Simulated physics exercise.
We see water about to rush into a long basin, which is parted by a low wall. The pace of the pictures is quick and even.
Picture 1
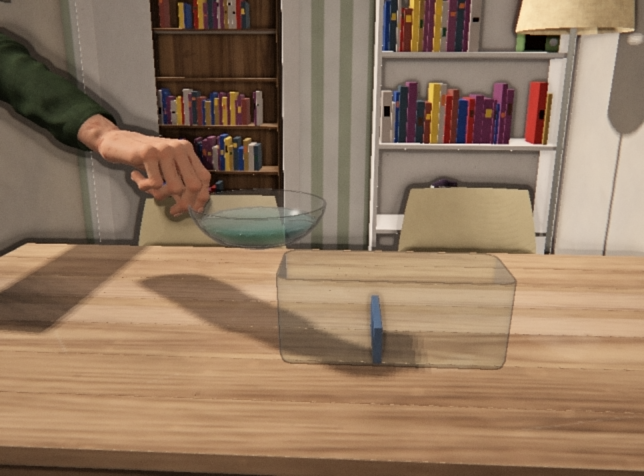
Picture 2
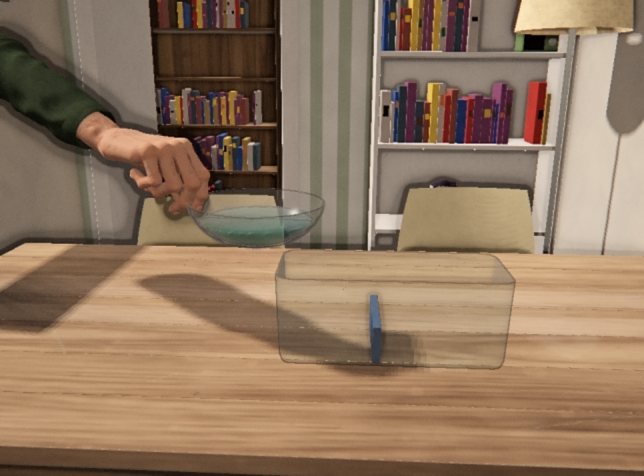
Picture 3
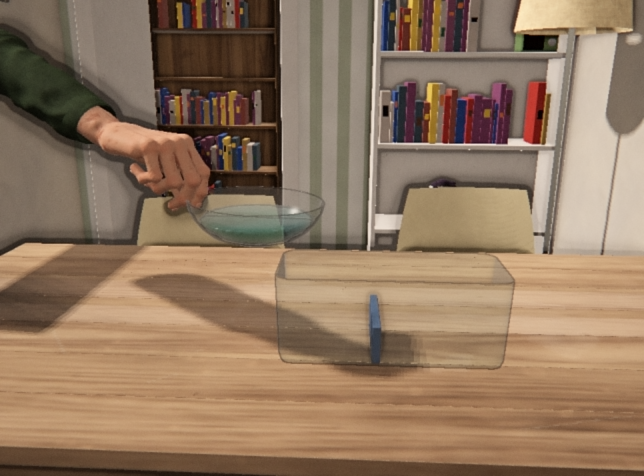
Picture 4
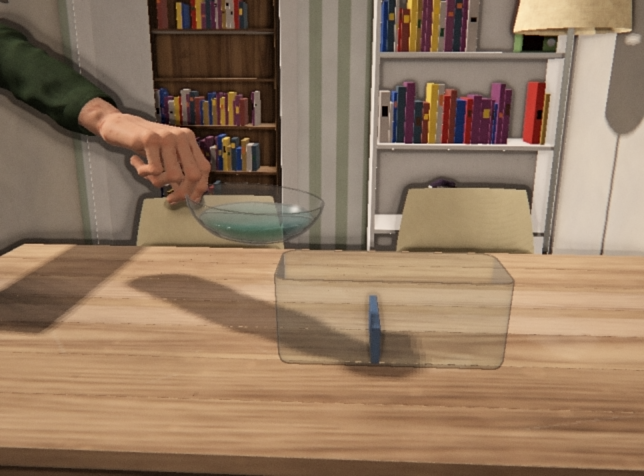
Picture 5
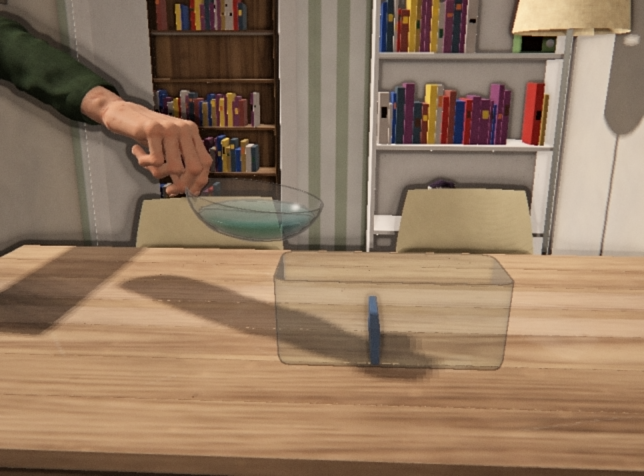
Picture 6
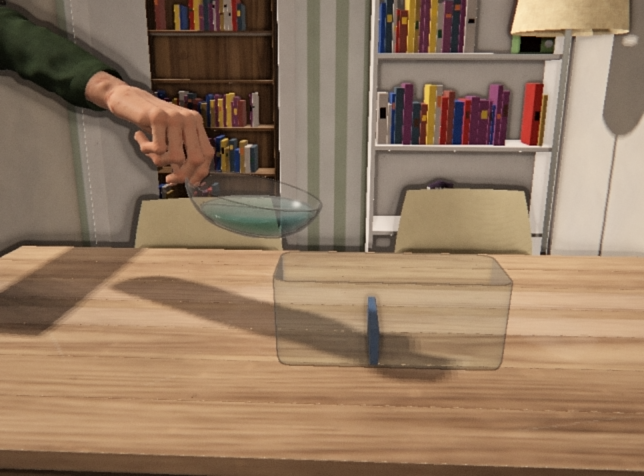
A hand in a dark green sleeve holds a clear, shallow bowl of teal liquid at left, seen from the front across a wooden table. A long, clear basin with a small upright blue divider stands near the middle, with pale chairs, bookshelves and a lampshade behind. The hand slowly tilts the bowl rightward, its shadow shifting slightly, while the basin stays still.
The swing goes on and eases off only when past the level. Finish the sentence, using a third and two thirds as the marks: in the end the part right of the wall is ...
More than two thirds of the whole.
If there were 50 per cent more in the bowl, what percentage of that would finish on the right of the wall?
Roughly 80 percent.
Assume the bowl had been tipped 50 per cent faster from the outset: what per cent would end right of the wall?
About 85 per cent.
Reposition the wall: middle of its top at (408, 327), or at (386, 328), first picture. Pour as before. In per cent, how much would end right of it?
Estimated: 15 % first, 60 % second.
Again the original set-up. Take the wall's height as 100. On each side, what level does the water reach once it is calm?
Once it is still, the left part shows 10 per cent and the right part 30.
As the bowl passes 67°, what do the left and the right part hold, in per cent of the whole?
Left part: Around 15 %. Right part: Around 20 %.
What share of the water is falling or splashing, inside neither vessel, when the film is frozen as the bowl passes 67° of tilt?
Somewhere around 40 per cent of it.
A moment on, the bowl is tipped part way and 27 per cent is still to pour, 15 is left of the wall and 19 right of it.
Next, the bowl is tipped right over and 0 per cent is still to pour, 24 is left of the wall and 76 right of it.
Then the bowl is tipped right over and 0 per cent is still to pour, 24 is left of the wall and 76 right of it.
Later the bowl is tipped right over and 0 per cent is still to pour, 24 is left of the wall and 75 right of it.
In the end 24 per cent lies left of the wall, 76 right of it and 0 outside.
